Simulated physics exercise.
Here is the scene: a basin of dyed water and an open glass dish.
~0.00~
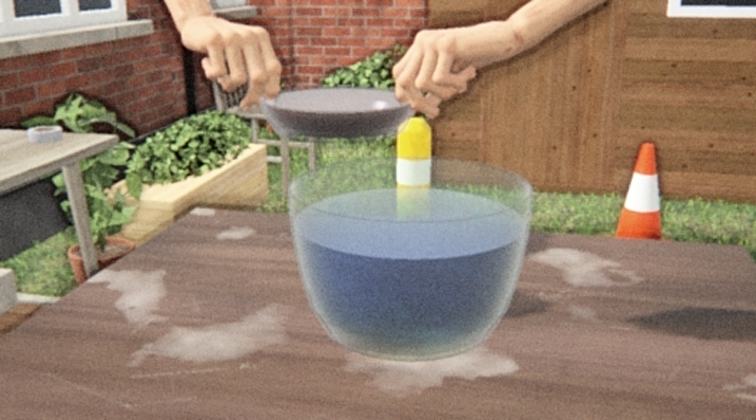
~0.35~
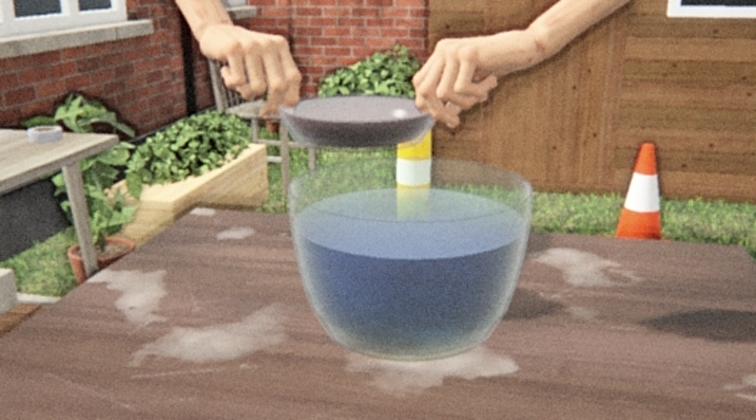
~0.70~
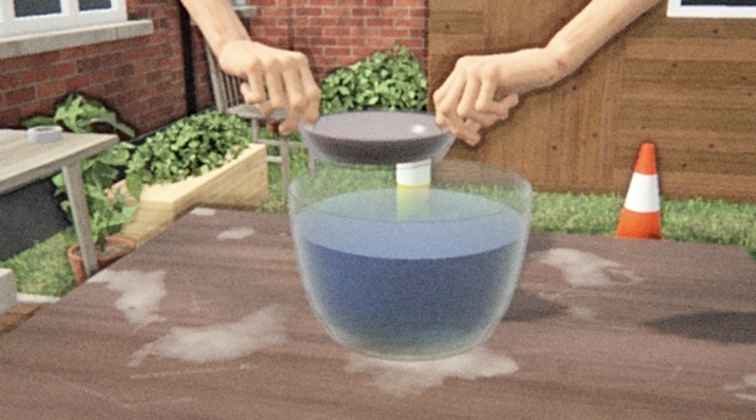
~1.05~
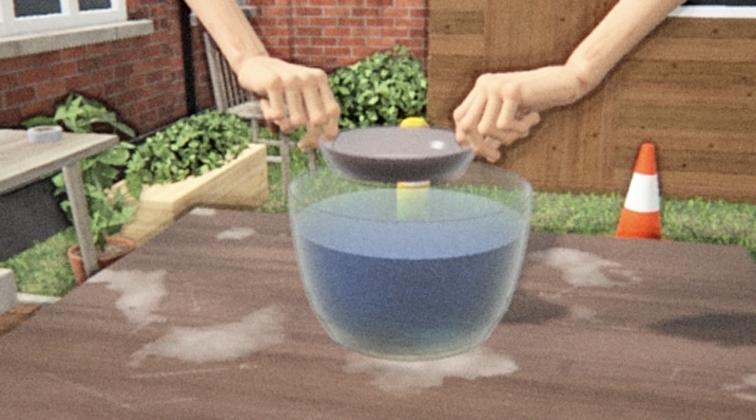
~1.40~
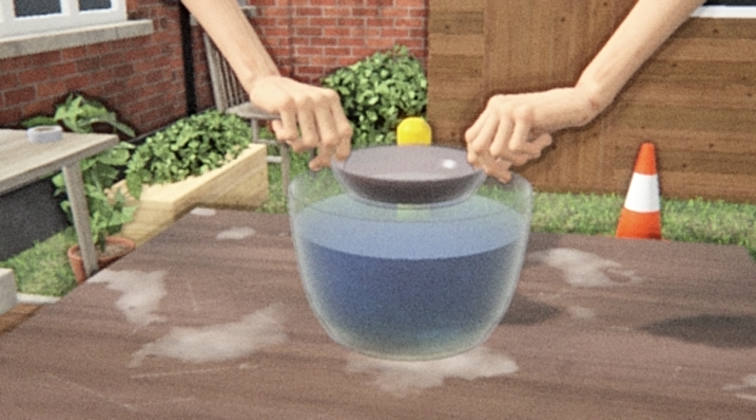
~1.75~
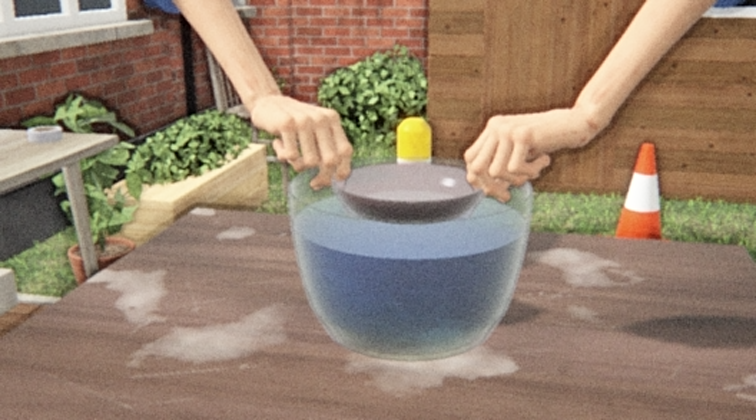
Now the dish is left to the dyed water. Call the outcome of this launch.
Goes down.
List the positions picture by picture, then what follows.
The first picture shows dish (340, 111) nearly full; above the basin.
The second picture shows dish nearly full, surface at (359, 109); coming down.
The third picture shows dish (379, 137) nearly full; lower.
The fourth picture shows dish nearly full, surface at (398, 142); lower still.
The fifth picture shows dish (410, 173) nearly full; close to the surface.
The sixth picture shows dish nearly full, surface at (410, 182); just over the surface.
After 2.2 s, the dish dips into the dyed water.
After 2.8 s, dyed water pours in over its rim.
After 5.0 s, the dish lies on the bottom.
